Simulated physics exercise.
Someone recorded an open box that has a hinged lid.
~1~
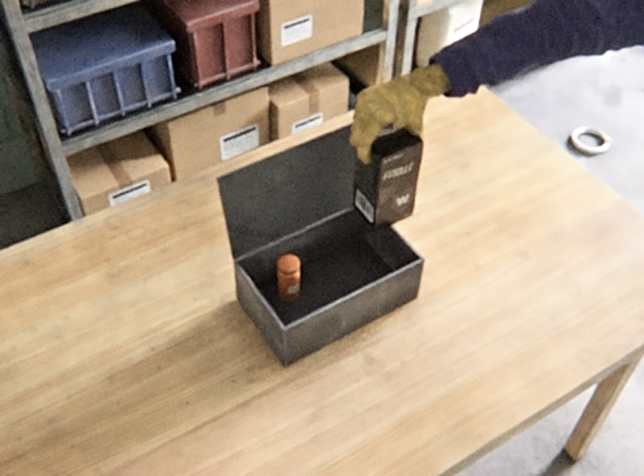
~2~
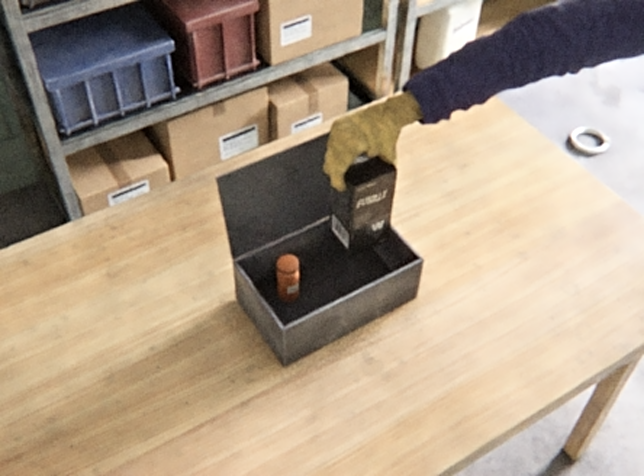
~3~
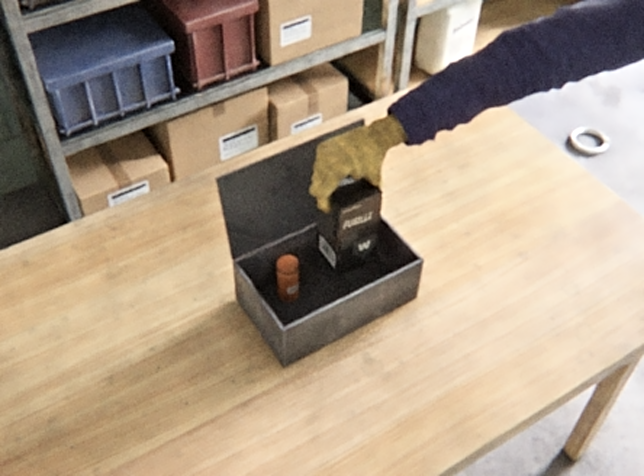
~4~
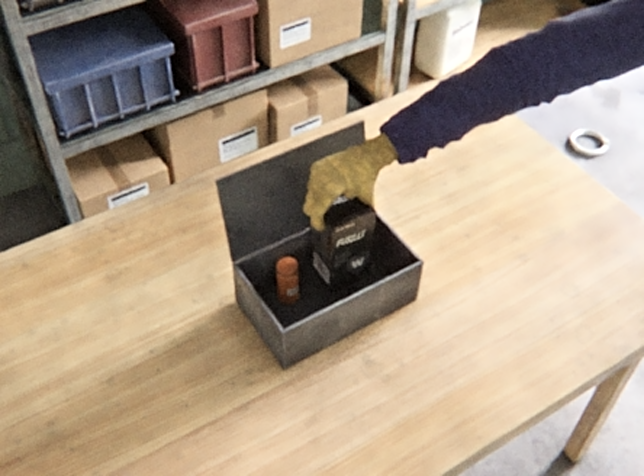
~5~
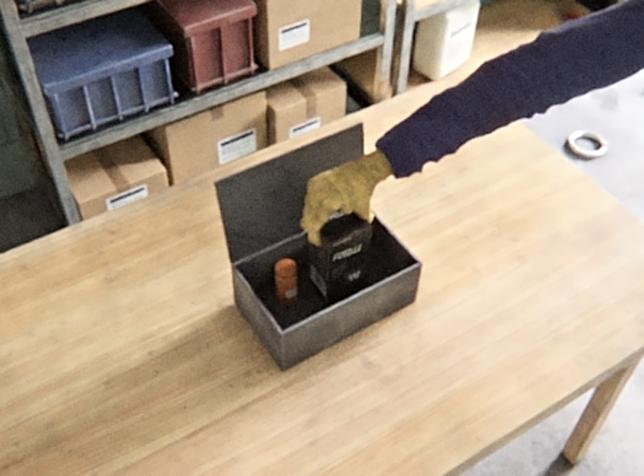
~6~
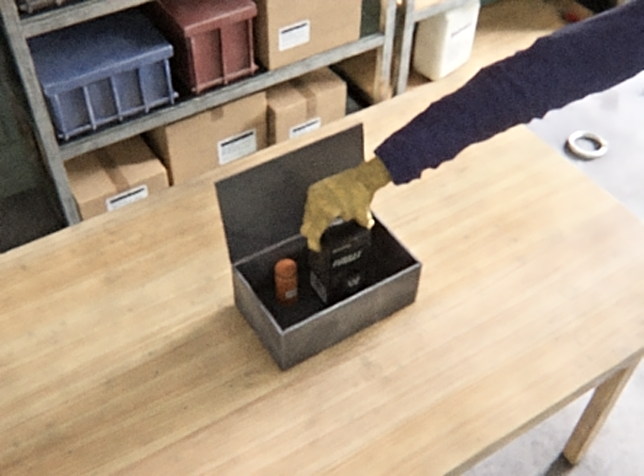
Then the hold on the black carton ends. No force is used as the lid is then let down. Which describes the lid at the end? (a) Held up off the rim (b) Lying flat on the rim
a.
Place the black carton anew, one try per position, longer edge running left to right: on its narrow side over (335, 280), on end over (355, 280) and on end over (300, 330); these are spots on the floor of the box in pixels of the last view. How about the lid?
Shut; open; open.
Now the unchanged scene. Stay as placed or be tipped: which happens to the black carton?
At the finish it holds its orientation.
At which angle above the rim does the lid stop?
About 65°.
Then, 0.90 s later than the last frame, lid starting down.
Then, 1.20 s later than the last frame, black carton resting near (338, 260).
Then, 1.40 s later than the last frame, lid 72° above the rim.
Then, 1.50 s later than the last frame, lid 66° above the rim.
When it is over, lid 63° above the rim; both as before. End places, in pixels of the last picture, black carton near (338, 259).
